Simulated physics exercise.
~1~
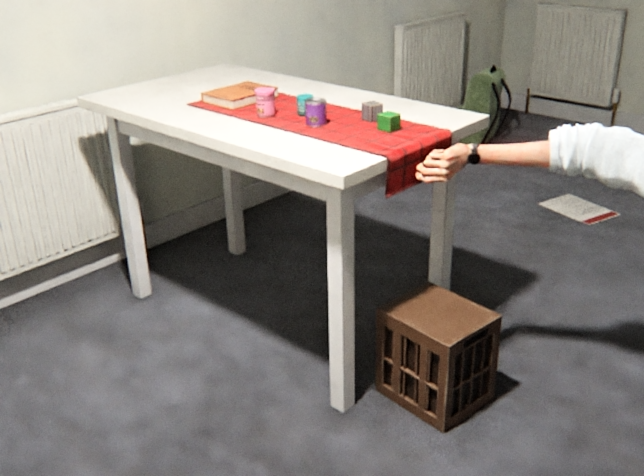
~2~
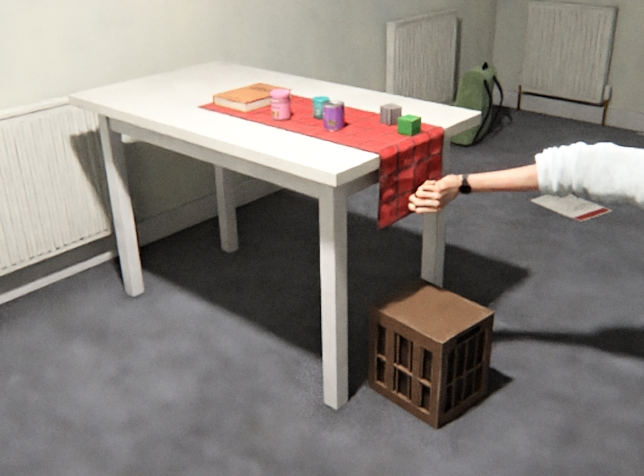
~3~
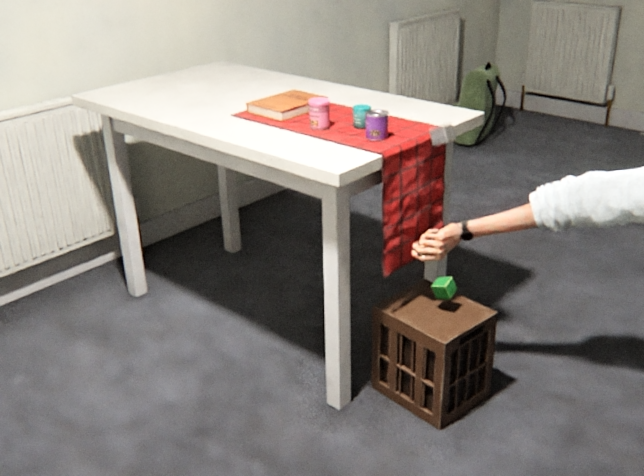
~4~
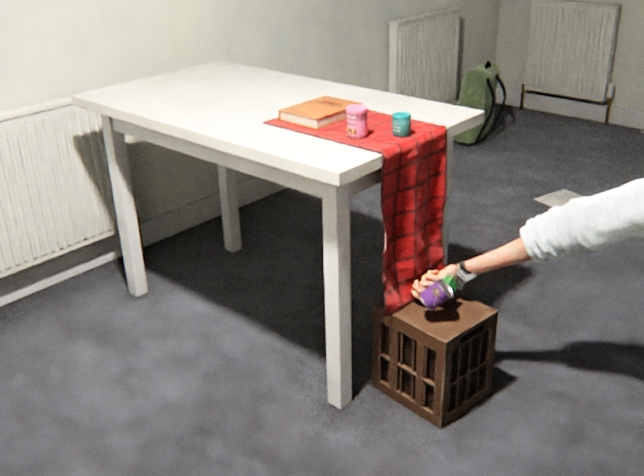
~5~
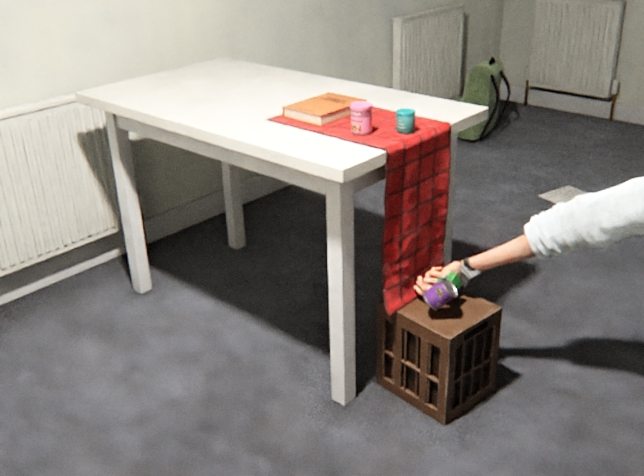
At the start, a hand grips the end of a red cloth on a white table, where a book, a pink can, a turquoise pot, a purple can, a grey cube and a green cube sit in a loose line. The hand draws the cloth down over the edge, and everything on it rides to the right. The green cube goes over first, dropping towards the brown crate below, while the grey cube reaches the brink. The grey cube and the purple can follow. Finally the cloth hangs down to the crate and the pulling stops, with the book, pink can and turquoise pot still on the table.
